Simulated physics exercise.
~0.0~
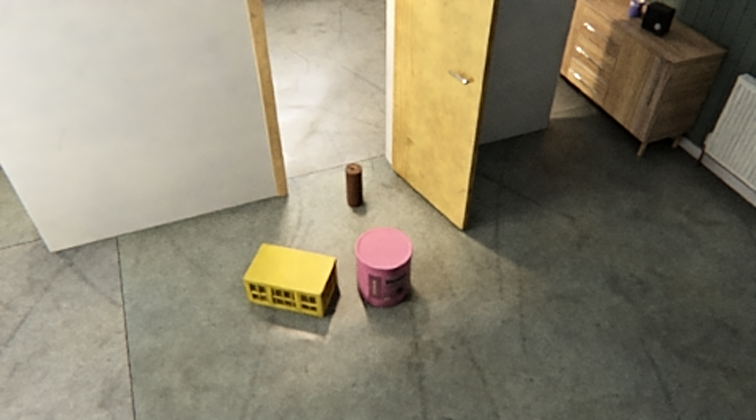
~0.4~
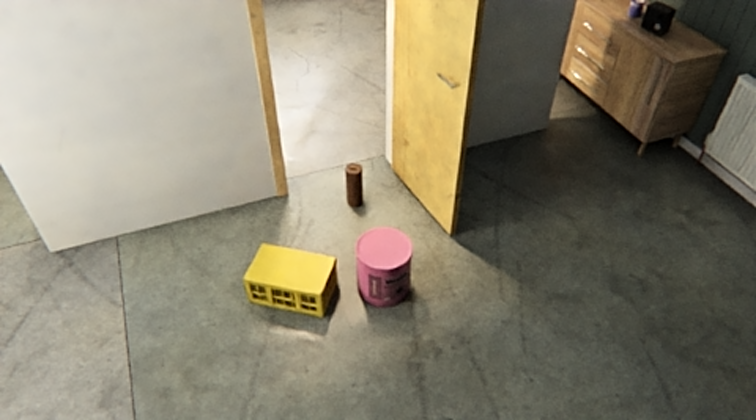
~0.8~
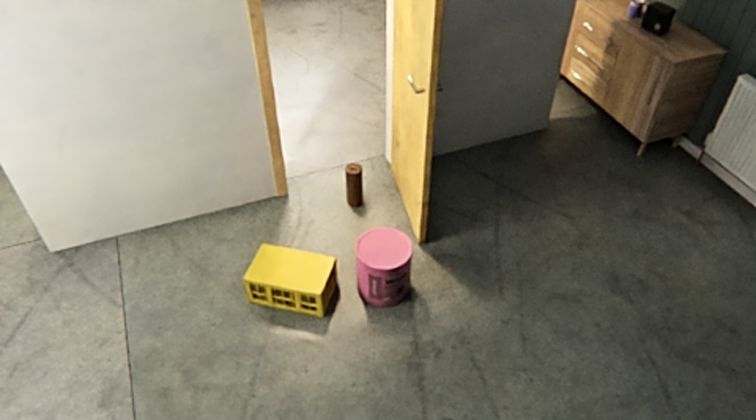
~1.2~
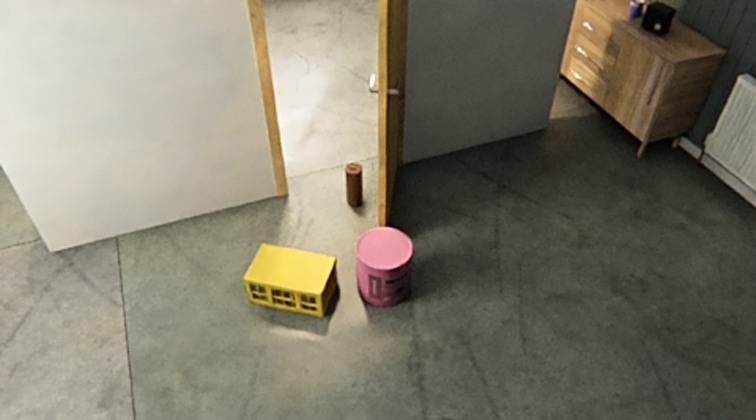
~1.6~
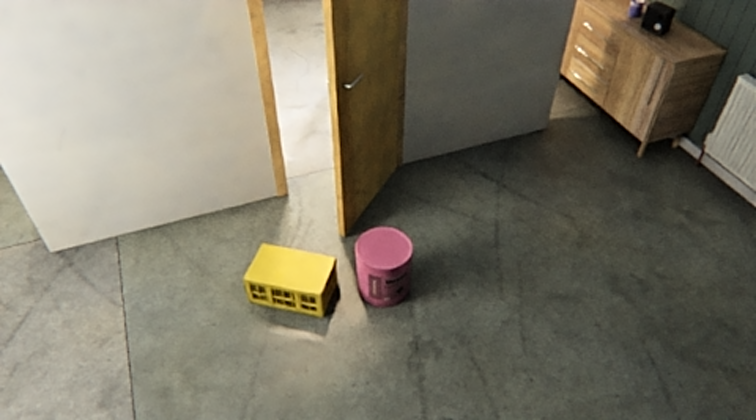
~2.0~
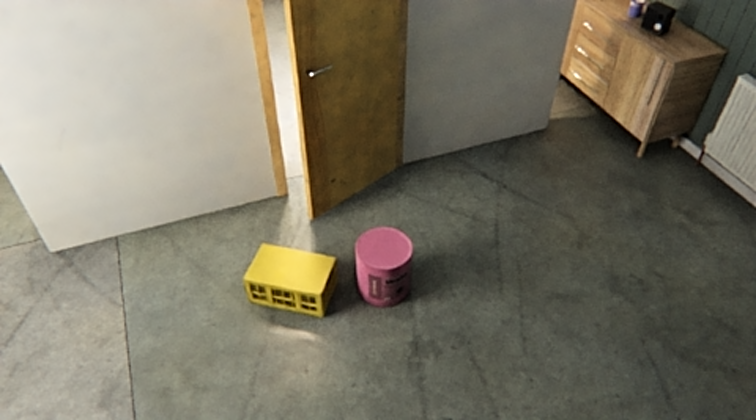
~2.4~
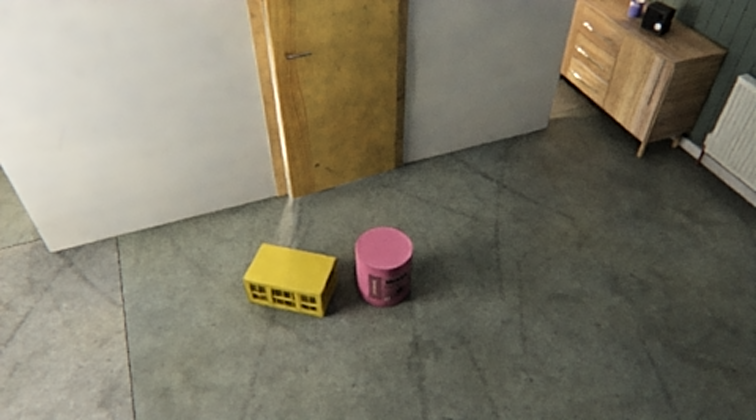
In a room with a grey concrete floor, a wooden door swung steadily toward its frame, hiding a small brown roll standing in the doorway, while a yellow crate and a pink pail stayed put in front, and it ended almost shut.
